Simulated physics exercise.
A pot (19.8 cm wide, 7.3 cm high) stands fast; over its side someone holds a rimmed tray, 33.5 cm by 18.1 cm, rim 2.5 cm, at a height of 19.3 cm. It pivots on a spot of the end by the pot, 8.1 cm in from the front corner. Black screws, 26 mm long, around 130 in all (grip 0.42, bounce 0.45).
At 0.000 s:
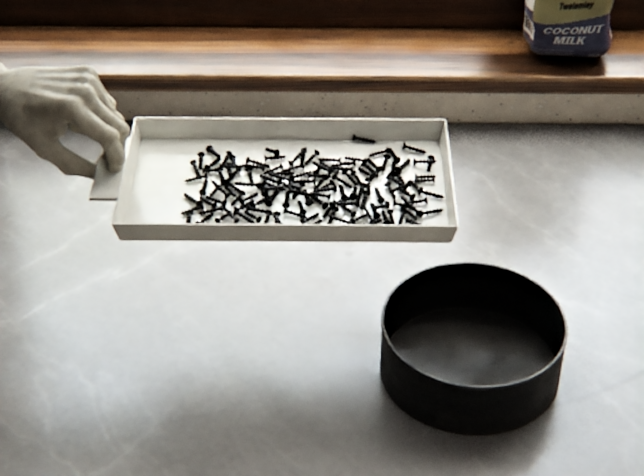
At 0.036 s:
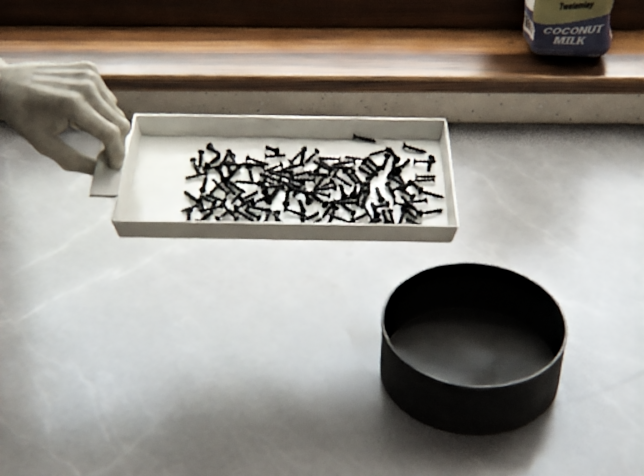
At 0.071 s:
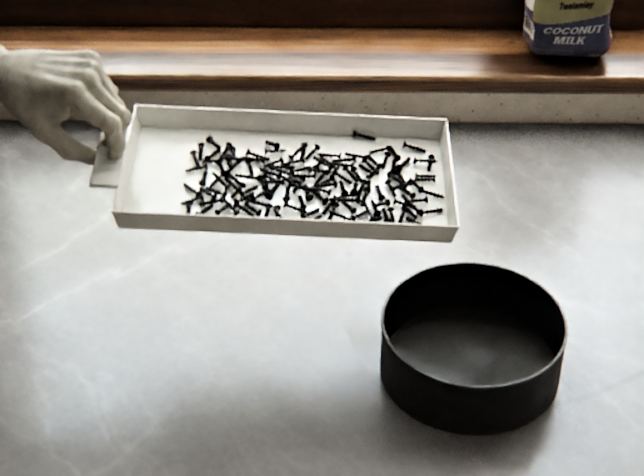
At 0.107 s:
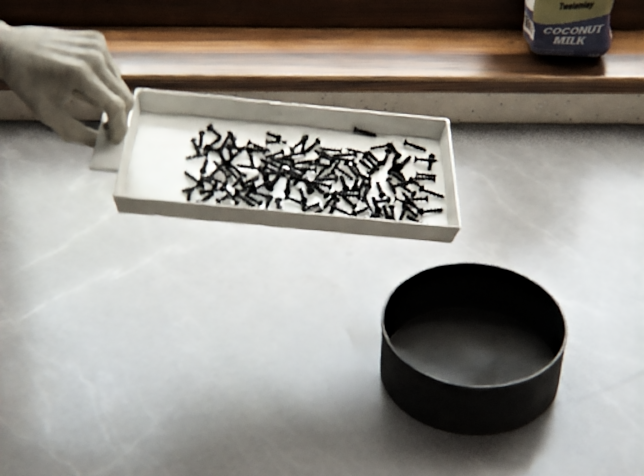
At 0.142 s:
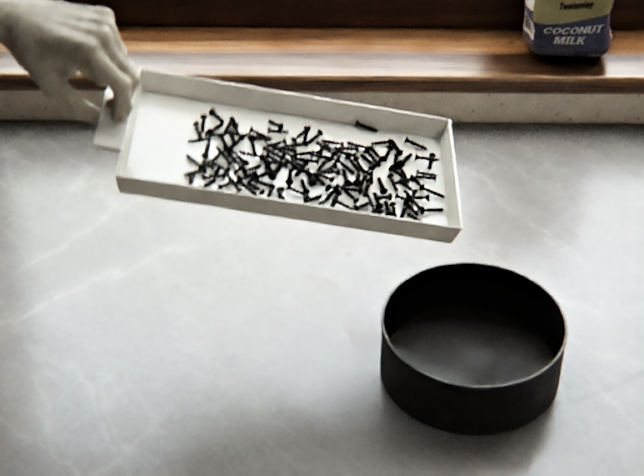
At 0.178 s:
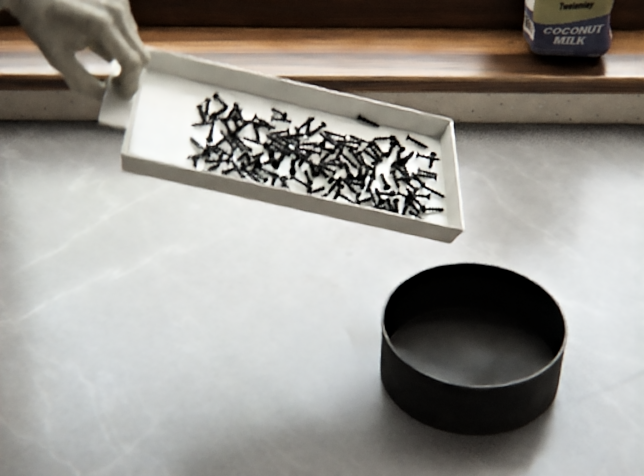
A white tray of scattered black screws tilting down to the right as a hand raises its left end above a countertop.
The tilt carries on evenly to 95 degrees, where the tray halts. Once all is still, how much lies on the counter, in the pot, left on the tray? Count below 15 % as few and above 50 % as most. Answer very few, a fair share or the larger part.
Counter: A fair share, pot: The larger part, tray: Very few.
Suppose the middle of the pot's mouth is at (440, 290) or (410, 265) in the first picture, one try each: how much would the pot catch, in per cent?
Some 65 and 20 per cent.
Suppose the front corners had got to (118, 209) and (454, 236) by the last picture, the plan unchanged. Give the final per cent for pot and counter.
Pot 80, counter 20.
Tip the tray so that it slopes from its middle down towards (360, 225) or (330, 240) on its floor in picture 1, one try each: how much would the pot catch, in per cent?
Some 100 and 75 per cent.
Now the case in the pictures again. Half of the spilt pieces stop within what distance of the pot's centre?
About 16 cm.
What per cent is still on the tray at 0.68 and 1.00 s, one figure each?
About 75, 5.
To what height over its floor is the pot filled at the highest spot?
Roughly 2.0 cm.
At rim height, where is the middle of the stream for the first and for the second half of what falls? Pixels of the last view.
First near (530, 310), later near (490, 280).
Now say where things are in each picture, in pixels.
In the first frame, tray tilt 0 degrees, front corners at (118, 220) and (452, 223); middle of the pieces at (319, 184); pot at (474, 321).
In the second frame, tray tilt 1 degrees, front corners at (118, 217) and (453, 223); middle of the pieces at (319, 183).
In the third frame, tray tilt 3 degrees, front corners at (118, 208) and (454, 223); middle of the pieces at (320, 179).
In the fourth frame, tray tilt 6 degrees, front corners at (119, 192) and (455, 223), lowest corner right front; middle of the pieces at (320, 173).
In the fifth frame, tray tilt 11 degrees, front corners at (122, 172) and (457, 224), lowest corner right front; middle of the pieces at (322, 165).
In the sixth frame, tray tilt 15 degrees, front corners at (128, 151) and (459, 225), lowest corner right front; middle of the pieces at (325, 157); pot at (474, 321). The tray's pace is about 130 degrees a second.
Then, at 0.48 s, tilt 55 degrees; the tray holds 100 %, the pot 0 %.
Then, at 0.68 s, tilt 81 degrees; the tray holds 75 %, the pot 0 %.
After 1.00 s, tilt 95 degrees; the tray holds 5 %, the pot 70 %.
At rest (2.0 s), counter 25 %, pot 75 %, tray 0 %.
